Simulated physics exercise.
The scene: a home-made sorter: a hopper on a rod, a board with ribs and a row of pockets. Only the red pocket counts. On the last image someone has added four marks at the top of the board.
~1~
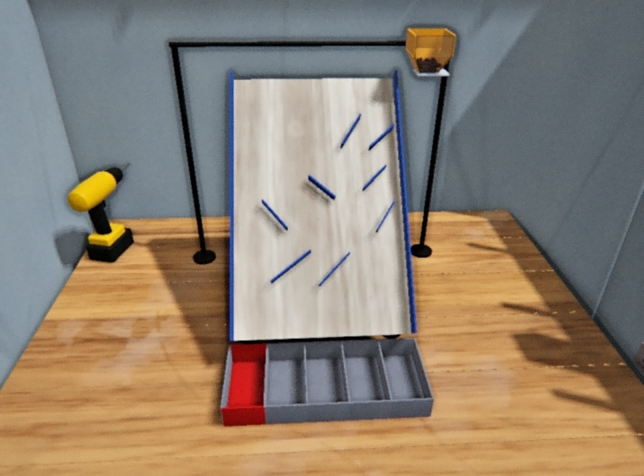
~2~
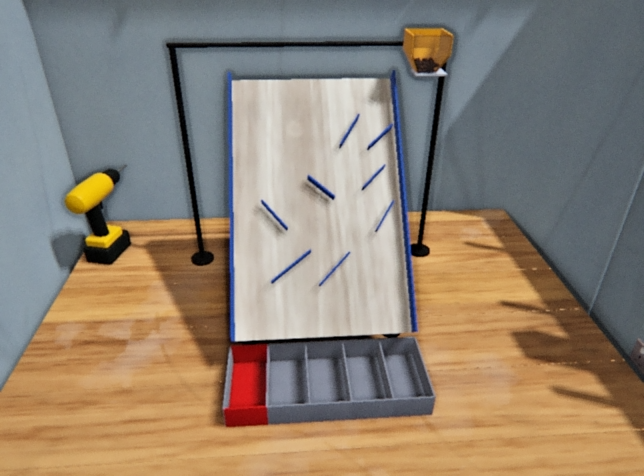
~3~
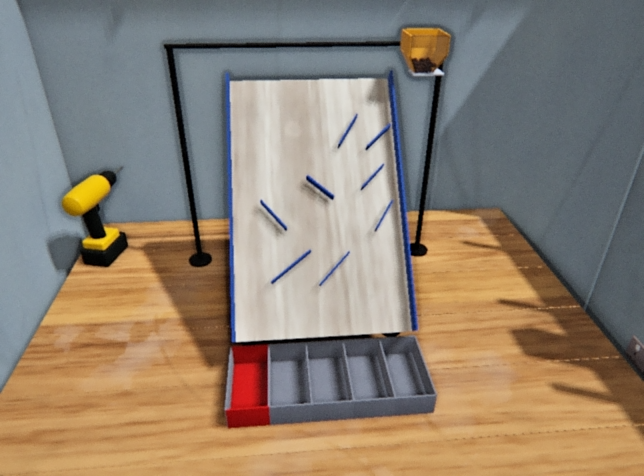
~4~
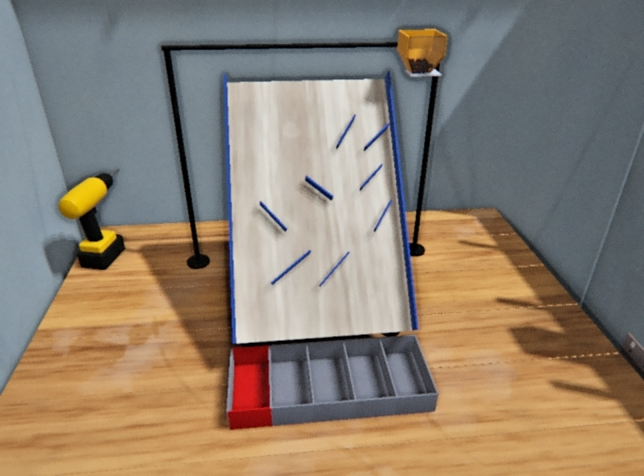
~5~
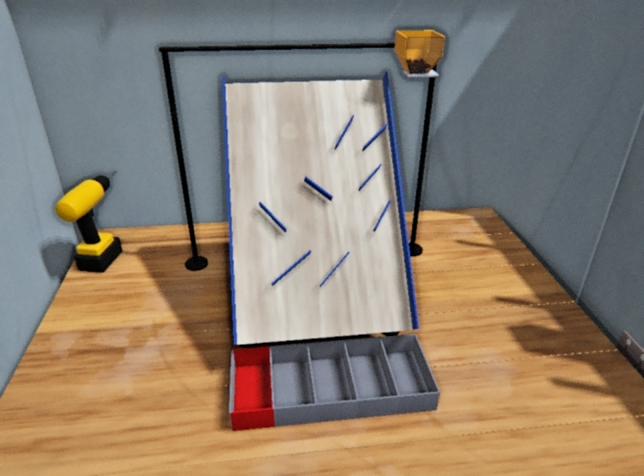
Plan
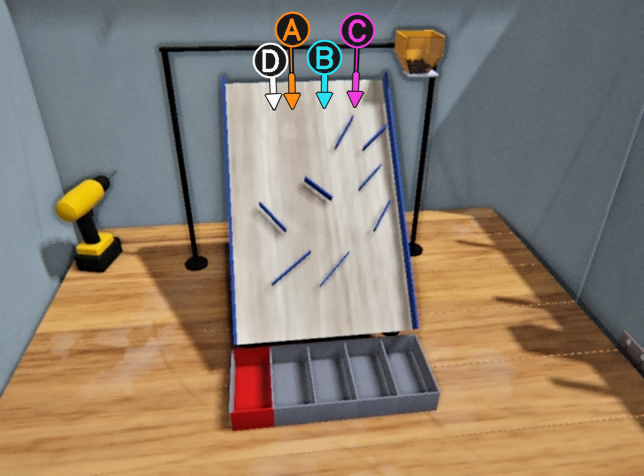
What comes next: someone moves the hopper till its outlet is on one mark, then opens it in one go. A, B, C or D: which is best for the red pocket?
Mark D does it best.
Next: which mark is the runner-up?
A it is.
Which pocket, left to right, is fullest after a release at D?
The first.
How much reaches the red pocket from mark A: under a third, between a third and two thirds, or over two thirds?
Mark A gives between a third and two thirds.
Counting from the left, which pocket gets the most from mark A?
It is the first one.
On the marked copy, mark A meets the board at (292, 103); mark B meets the board at (324, 102); mark C meets the board at (354, 101); mark D meets the board at (273, 103).
If A is chosen, roughly half in the red pocket, roughly half in other pockets.
If B is chosen, just a few in the red pocket, almost all in other pockets.
If C is chosen, about a tenth in the red pocket, the larger part in other pockets, just a few outside the box.
If D is chosen, roughly two thirds in the red pocket, roughly a third in other pockets.
